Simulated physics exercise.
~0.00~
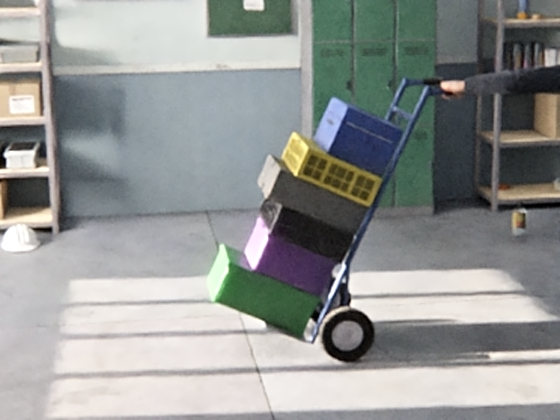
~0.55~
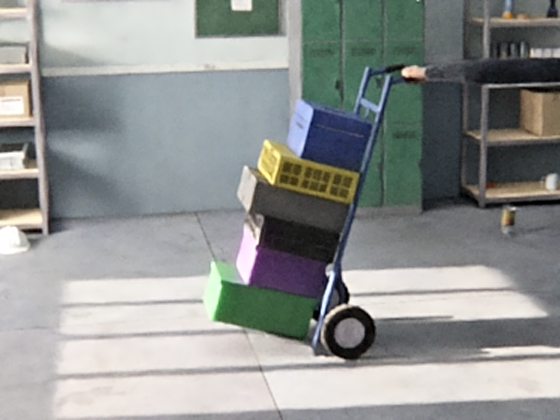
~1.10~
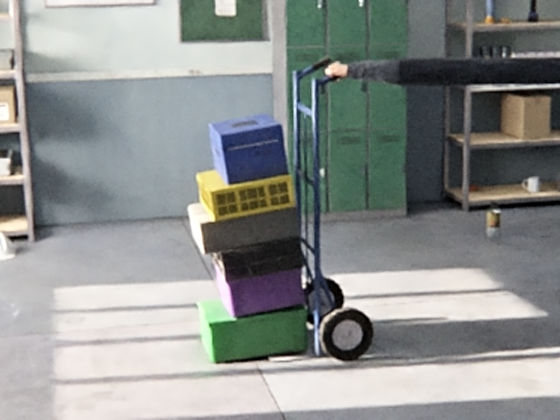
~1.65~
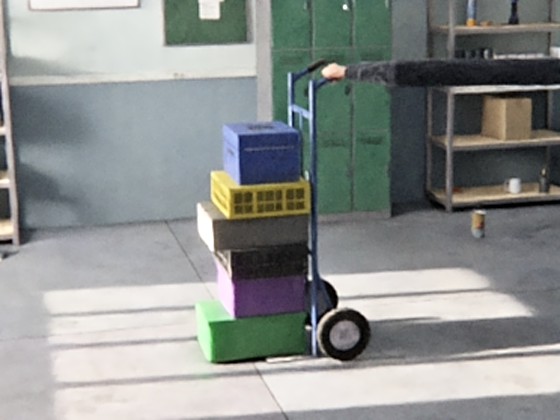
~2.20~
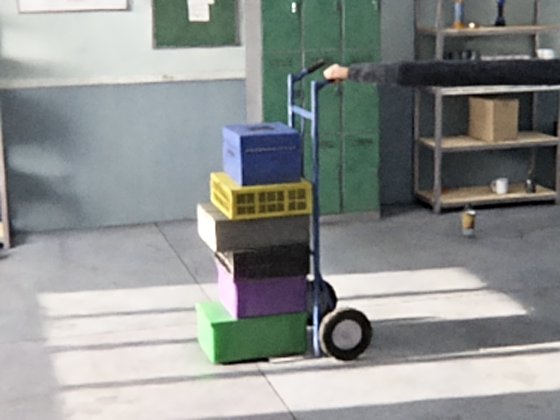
The footage shows a hand tipping a blue sack truck, stacked with a green tote, purple tote, black crate, grey parcel, yellow crate and blue toolbox, from a backward lean to upright. The upper load rocks left away from the frame, then settles back, and the stack stays standing.
